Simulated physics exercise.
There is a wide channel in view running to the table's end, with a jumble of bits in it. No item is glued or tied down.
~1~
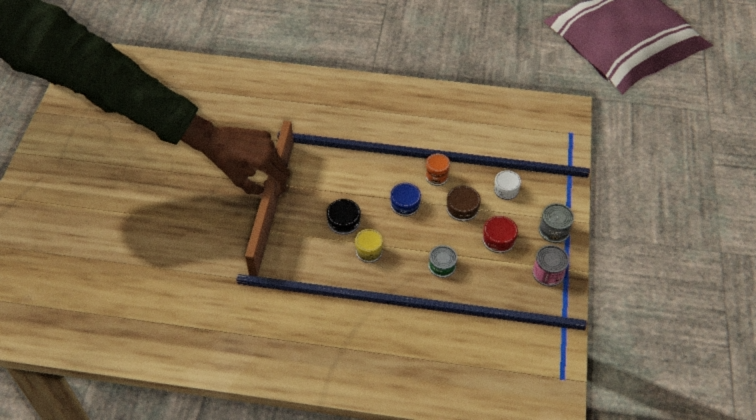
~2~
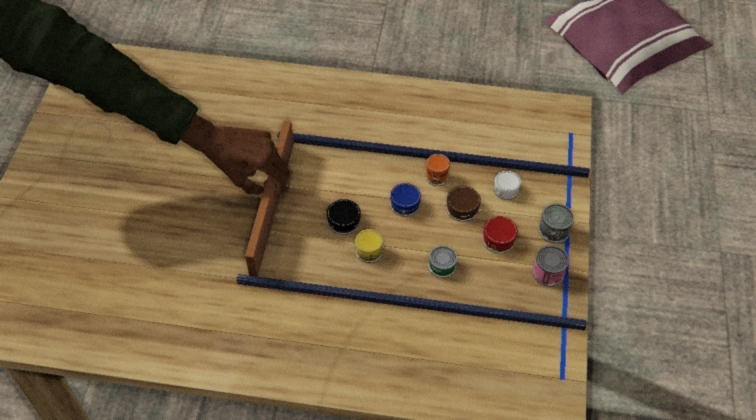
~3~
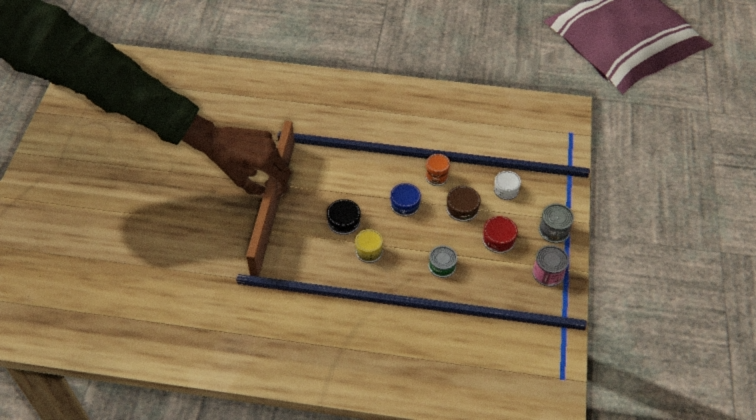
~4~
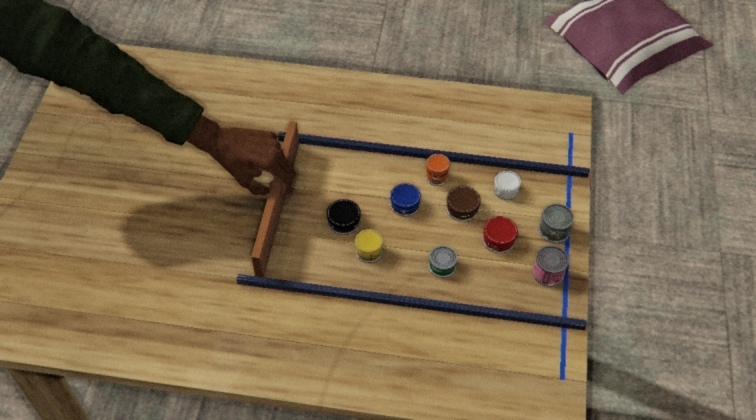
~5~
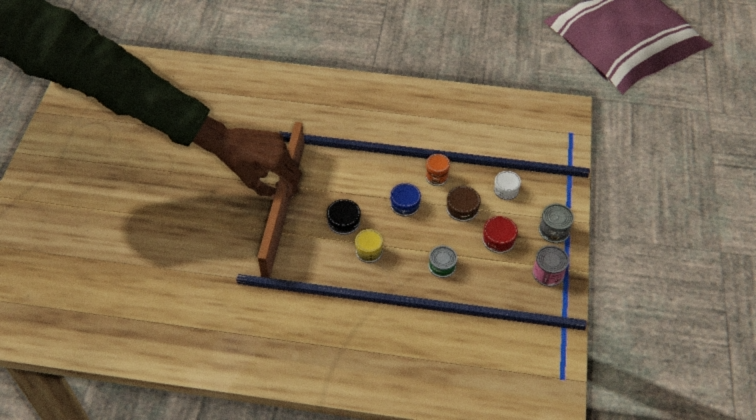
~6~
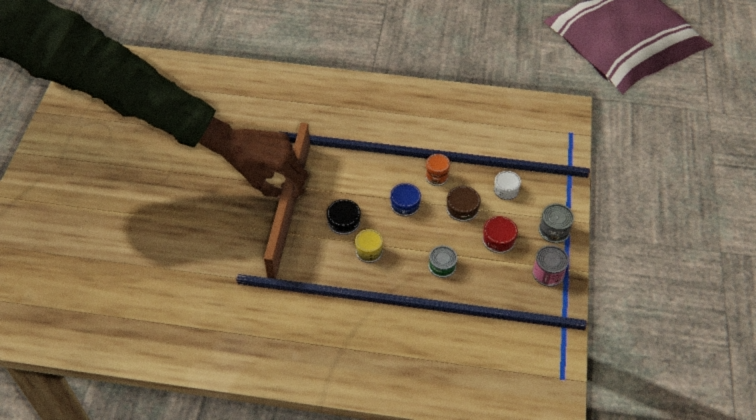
On a wooden table, a hand grips an upright board at the left end of a wide channel between two dark rails, with ten small, variously coloured pots and tins scattered inside. The board stays still at first, then the hand slides it slightly right, while the pots and tins remain unmoved.
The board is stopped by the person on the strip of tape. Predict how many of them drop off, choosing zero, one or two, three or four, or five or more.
Five or more leave.
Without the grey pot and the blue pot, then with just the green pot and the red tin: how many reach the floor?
The first try gives 3, the second gives 4.
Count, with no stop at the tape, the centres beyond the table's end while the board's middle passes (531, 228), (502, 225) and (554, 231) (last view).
Per position: 1 / 0 / 5.
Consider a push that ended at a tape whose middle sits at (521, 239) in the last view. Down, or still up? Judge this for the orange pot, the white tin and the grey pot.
The orange pot is kept; the white tin is kept; the grey pot comes down.
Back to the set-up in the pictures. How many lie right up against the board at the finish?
5 touch it.
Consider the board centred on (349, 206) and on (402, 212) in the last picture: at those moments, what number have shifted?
I count 1 first and 3 after.
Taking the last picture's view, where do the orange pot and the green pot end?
Final centres, in order: Near (582, 182), near (580, 299).
A little later, none off yet; grey pot at rest near (556, 224); pink tin at rest near (550, 266); white tin at rest near (507, 186).
When it is over, the number that fall off is five or more; down, brown tin, red tin, white tin, pink tin and grey pot.
